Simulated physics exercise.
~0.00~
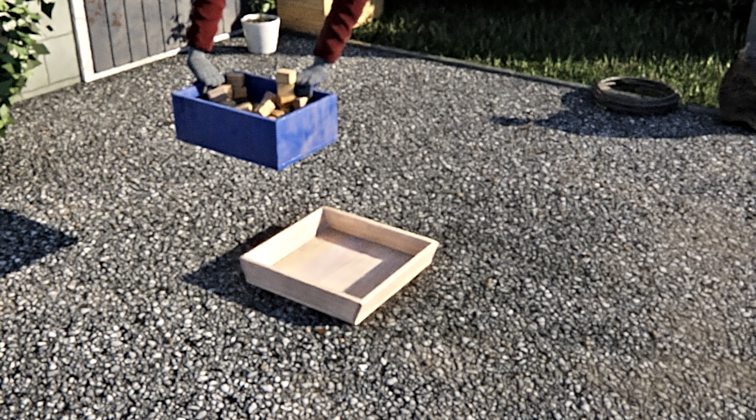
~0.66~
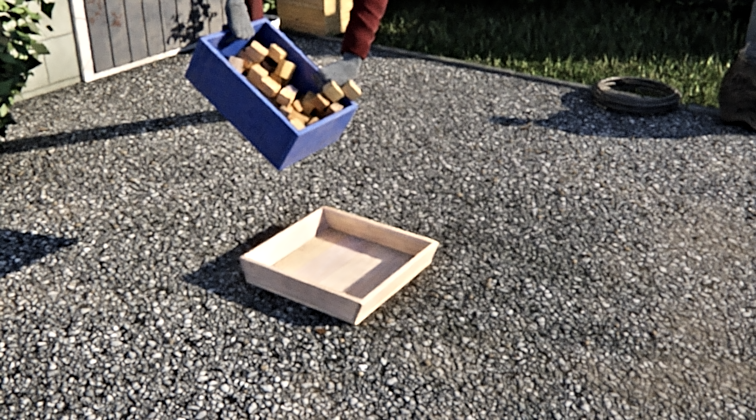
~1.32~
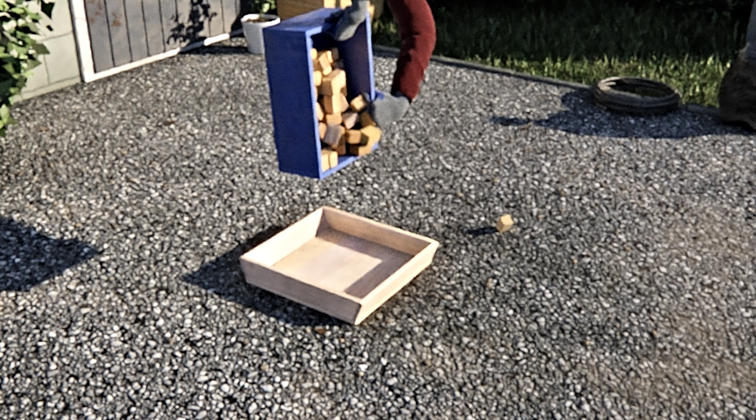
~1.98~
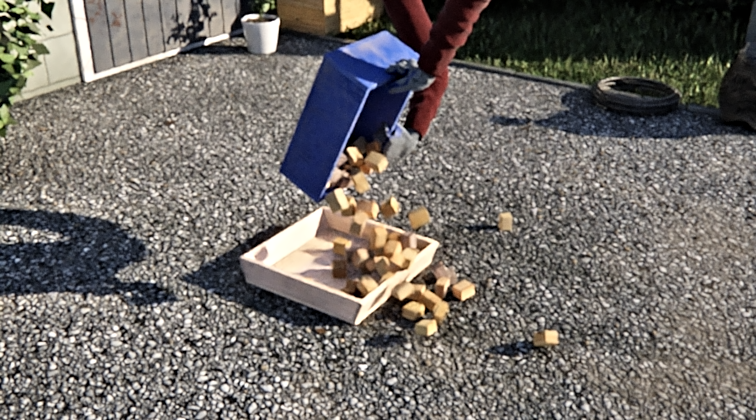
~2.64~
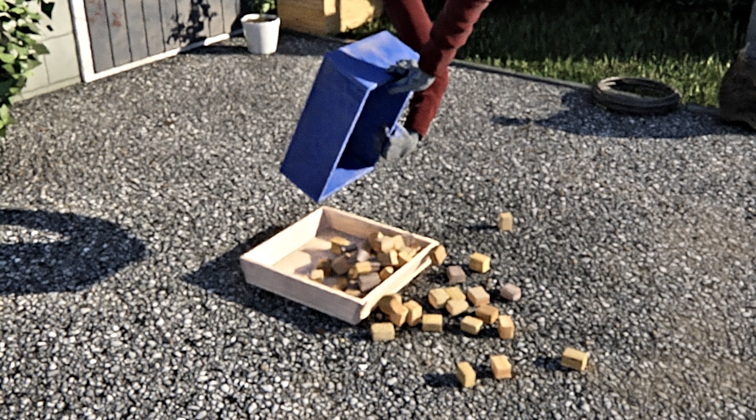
A blue box full of small wooden blocks is tipped over by two gloved hands above a shallow, empty wooden box on gravelly ground. The blocks tumble out, many landing in the wooden box while others scatter on the ground to its right, and the blue box is left emptied, still held tilted.
